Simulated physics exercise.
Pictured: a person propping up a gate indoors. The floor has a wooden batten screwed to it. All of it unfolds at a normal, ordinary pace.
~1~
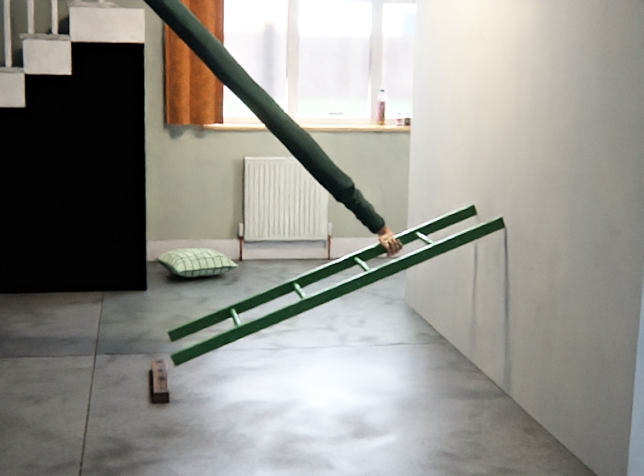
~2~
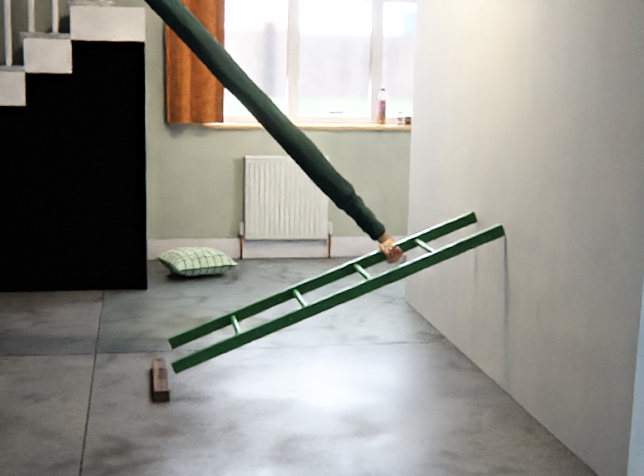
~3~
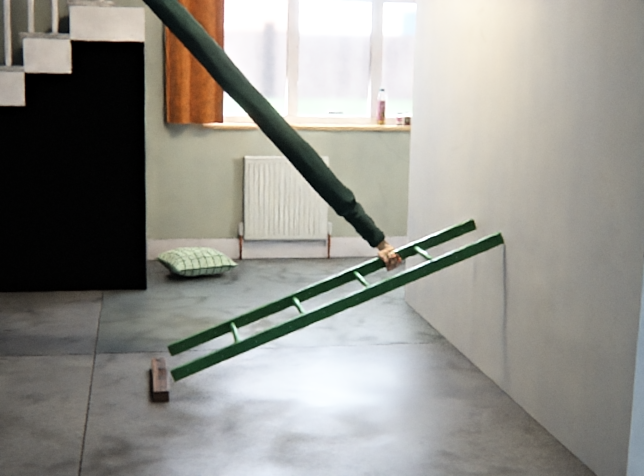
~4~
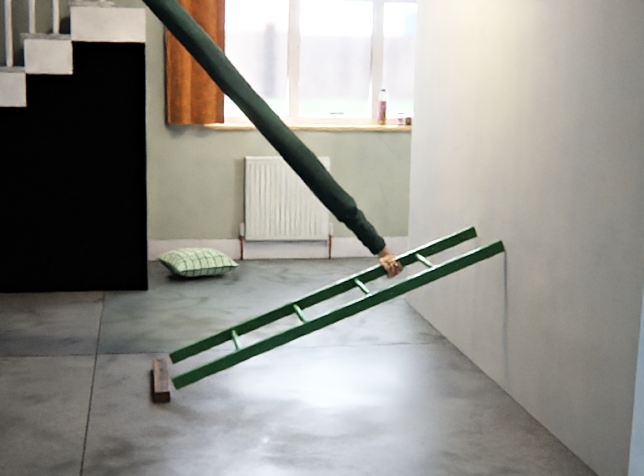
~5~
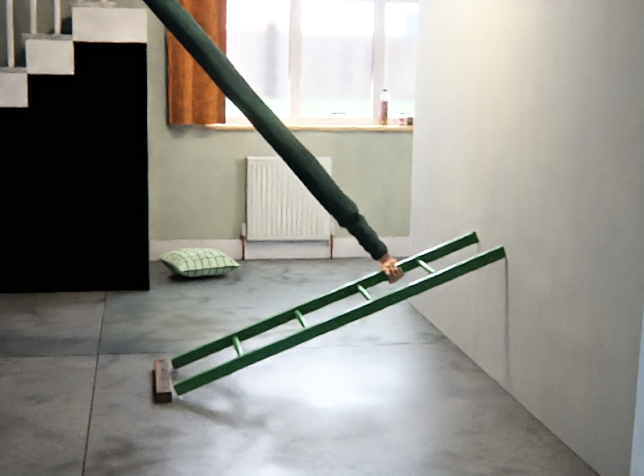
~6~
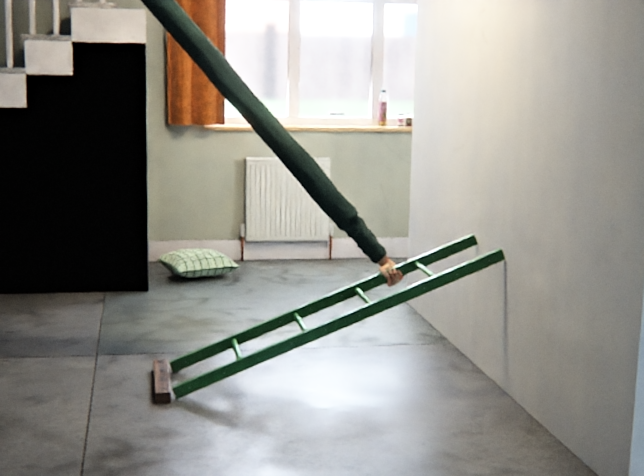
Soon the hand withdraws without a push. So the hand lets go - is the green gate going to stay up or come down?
Does not shift.
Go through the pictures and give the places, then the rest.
In the first picture, still on the way; green gate (333, 280); batten (160, 380).
In the second picture, still on the way; green gate (333, 288); batten (161, 379).
In the third picture, still on the way; green gate (332, 295); batten (160, 379).
In the fourth picture, still on the way; green gate (333, 303); batten (161, 379).
In the fifth picture, still on the way; green gate (335, 309); batten (163, 380).
In the sixth picture, in place, still held; green gate (334, 312); batten (162, 380).
Then, 0.10 s on from there, green gate moving near (333, 313).
Then, 0.34 s on from there, green gate at rest near (333, 314).
In the end, the green gate holds its place, near (333, 314).
